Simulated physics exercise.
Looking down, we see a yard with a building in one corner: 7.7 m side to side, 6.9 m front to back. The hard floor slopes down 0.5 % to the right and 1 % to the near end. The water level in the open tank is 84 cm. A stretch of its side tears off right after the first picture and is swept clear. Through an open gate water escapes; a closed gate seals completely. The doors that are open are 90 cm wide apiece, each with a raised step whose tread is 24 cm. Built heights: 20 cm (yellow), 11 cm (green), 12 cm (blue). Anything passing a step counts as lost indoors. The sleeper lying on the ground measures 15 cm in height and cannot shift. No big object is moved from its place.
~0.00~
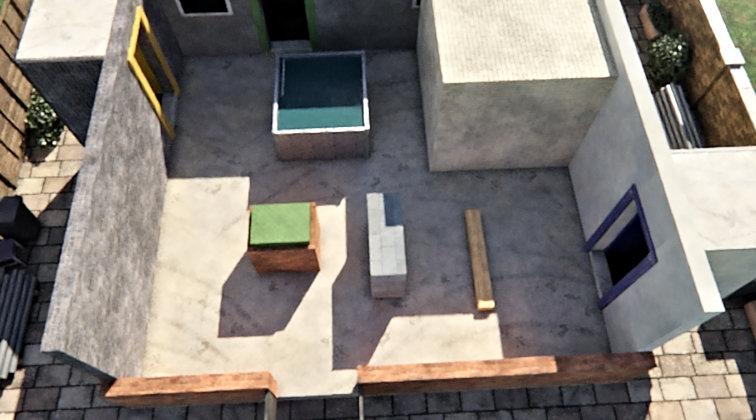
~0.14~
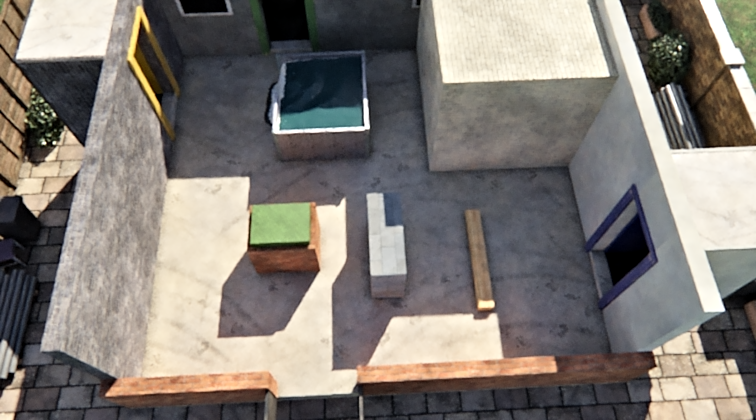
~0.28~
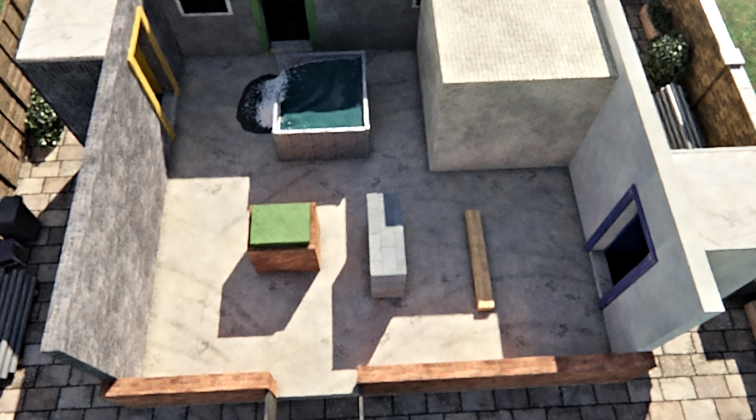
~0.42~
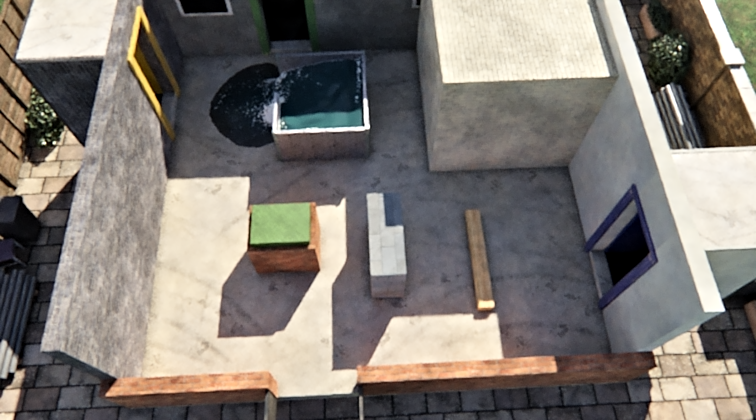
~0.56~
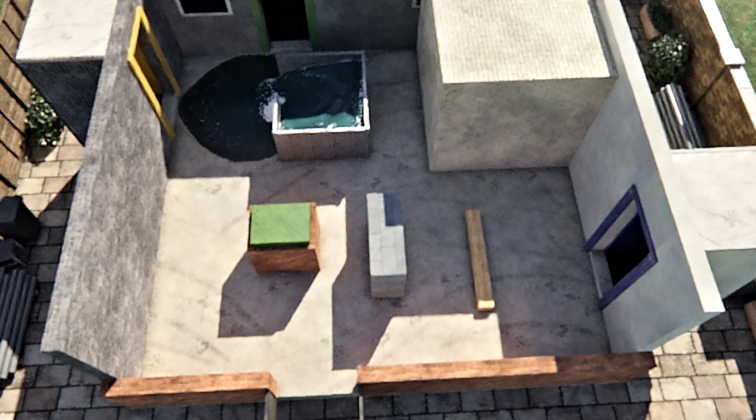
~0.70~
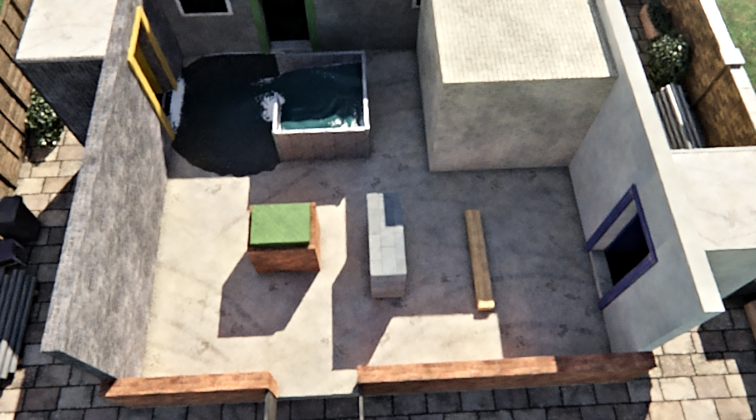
Dark water pours from the left side of an open tank and spreads across the yard floor to the yellow door.
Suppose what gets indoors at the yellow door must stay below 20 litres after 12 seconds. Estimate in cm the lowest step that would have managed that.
A height of about 34 cm would have managed it.
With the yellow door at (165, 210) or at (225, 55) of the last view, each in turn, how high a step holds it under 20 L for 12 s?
About 6.5 and 27 cm.
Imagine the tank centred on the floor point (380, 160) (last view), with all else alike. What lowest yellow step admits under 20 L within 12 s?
I'd put it at close to 23 cm.
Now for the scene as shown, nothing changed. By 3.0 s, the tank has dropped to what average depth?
Roughly 31 cm.
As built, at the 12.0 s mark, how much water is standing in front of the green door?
The depth there is around 2.5 cm.
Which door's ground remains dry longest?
It is the blue one.
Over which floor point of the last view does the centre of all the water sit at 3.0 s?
(260, 129) or so.
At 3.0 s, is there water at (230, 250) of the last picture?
It is flooded.
After 1.4 s water covers 15 % of the floor, deepest (53 cm) near (192, 64); 38 cm at the yellow door, 57 litres in over its 20 cm step.
After 3.0 s water covers 35 % of the floor, deepest (26 cm) near (214, 97); 24 cm at the yellow door, 167 litres in over its 20 cm step.
After 12.0 s water covers 95 % of the floor, deepest (12 cm) near (575, 366); 5 cm at the yellow door, 175 litres in over its 20 cm step.
At the yellow door as built, the water arrived by 0.7 s and peaked near 39 cm at 1.8 s.
Run again over the same 12 s with other heights there, 43 litres in over 30.5 cm, 1 litre over 41.5 cm. The limit of 20 litres is kept from about 34 cm up.
